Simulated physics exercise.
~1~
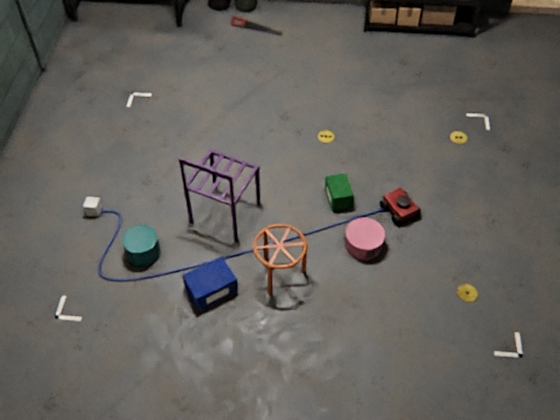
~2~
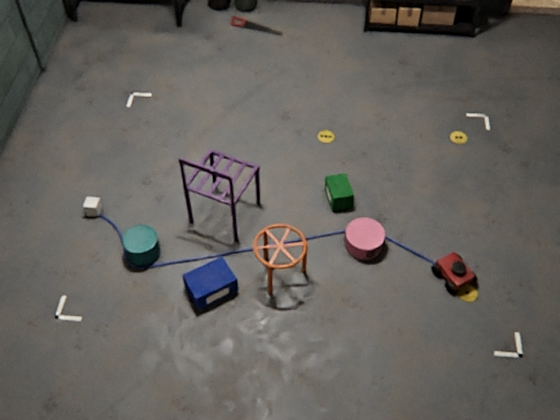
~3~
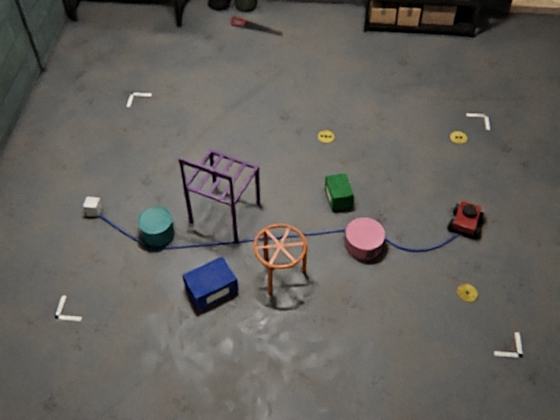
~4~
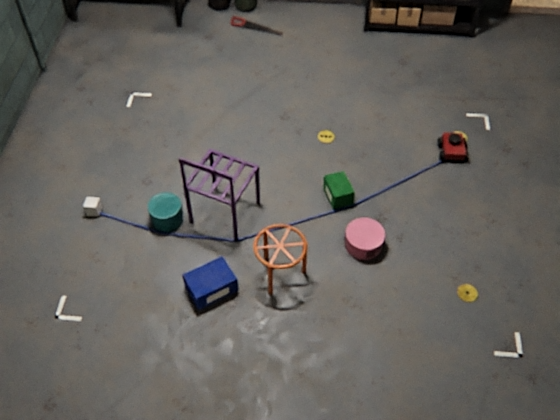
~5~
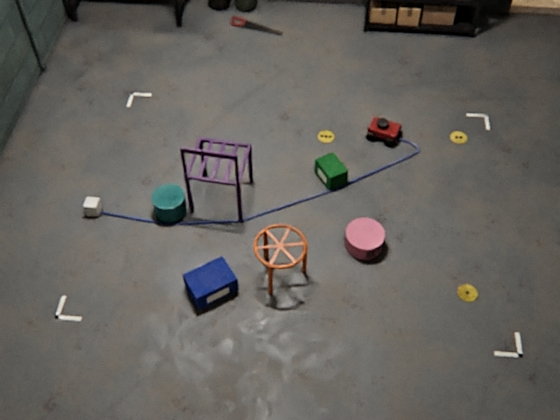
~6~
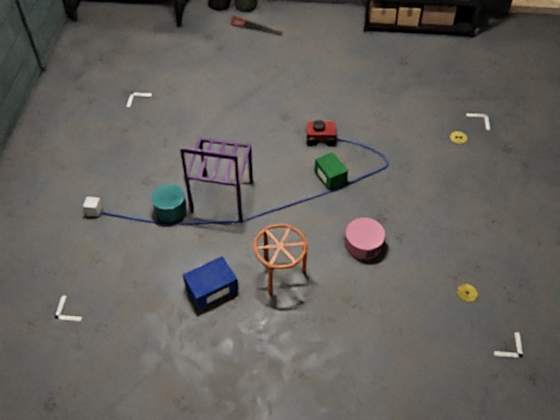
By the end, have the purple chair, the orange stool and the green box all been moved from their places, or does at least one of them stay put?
At least one stays put. The purple chair and the green box are both shifted from their places, while the orange stool stays where it is.
On a grey workshop floor seen from high above, a blue cord runs from a small white block at the left to a red cart, with a teal bin, purple chair, blue carton, orange stool, pink bin and green box between them. The cart rolls down to the yellow mark at the lower right, drawing the cord straighter. It then heads up to the upper right mark, and the cord drags the teal bin rightward and up. As the cart turns left, the purple chair and green box shift slightly upward. It stops at the last mark, the cord curving loosely behind it.
